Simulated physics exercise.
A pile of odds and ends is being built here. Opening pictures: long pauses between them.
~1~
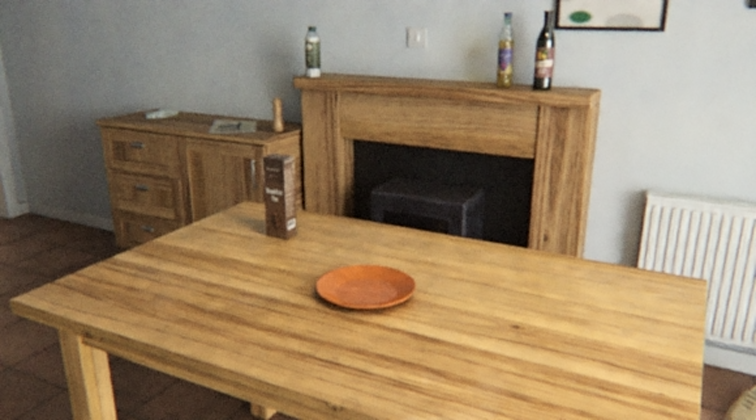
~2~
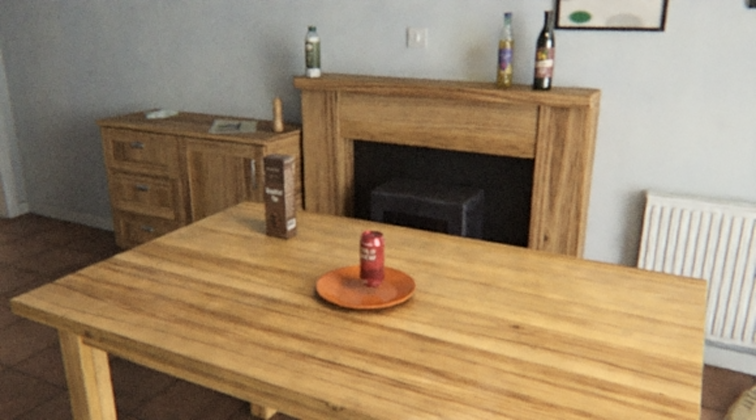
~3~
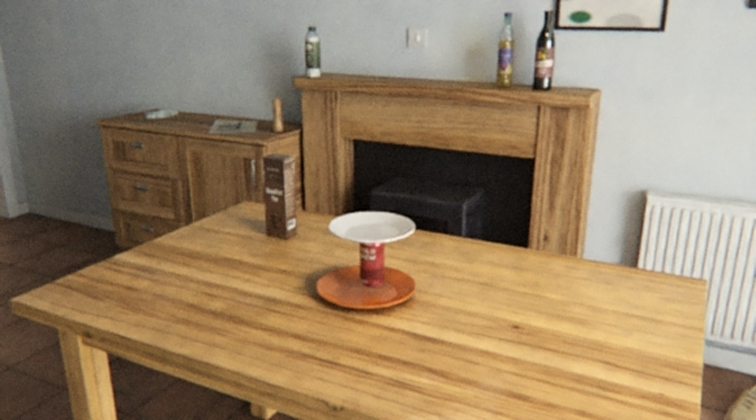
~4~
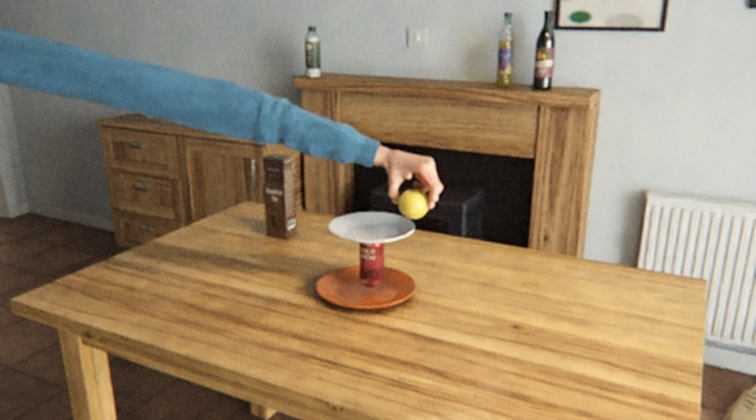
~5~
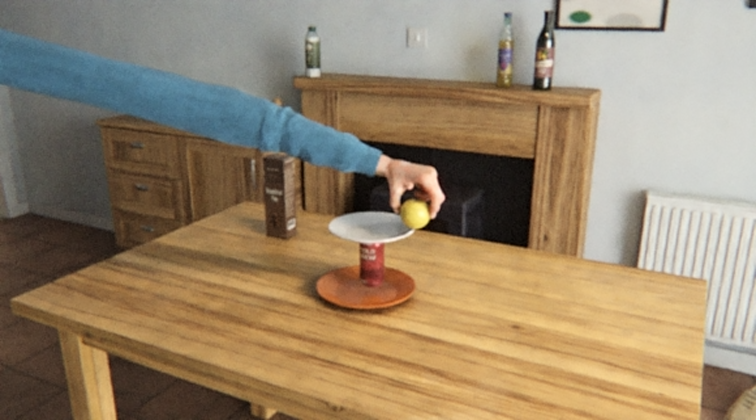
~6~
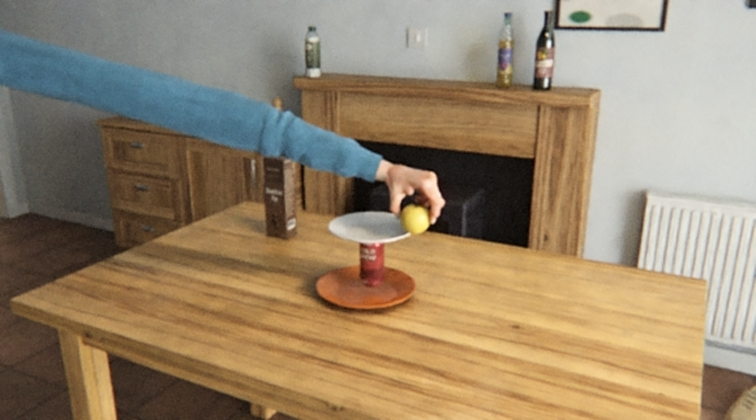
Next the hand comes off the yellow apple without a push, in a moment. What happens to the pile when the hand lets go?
The pile tips over.
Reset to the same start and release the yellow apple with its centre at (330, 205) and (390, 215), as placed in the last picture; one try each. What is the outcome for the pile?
Try one: It topples; try two: It stands firm.
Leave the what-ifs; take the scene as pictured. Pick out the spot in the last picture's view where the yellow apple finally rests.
Near (448, 297).
Then, 0.30 s on from there, yellow apple now fallen.
Then, 0.40 s on from there, things are still on the move.
Then, 0.50 s on from there, as before.
In the end, fallen, yellow apple; the other 4 unmoved. At the end, from the last picture's camera, yellow apple near (448, 297). The pile comes apart.
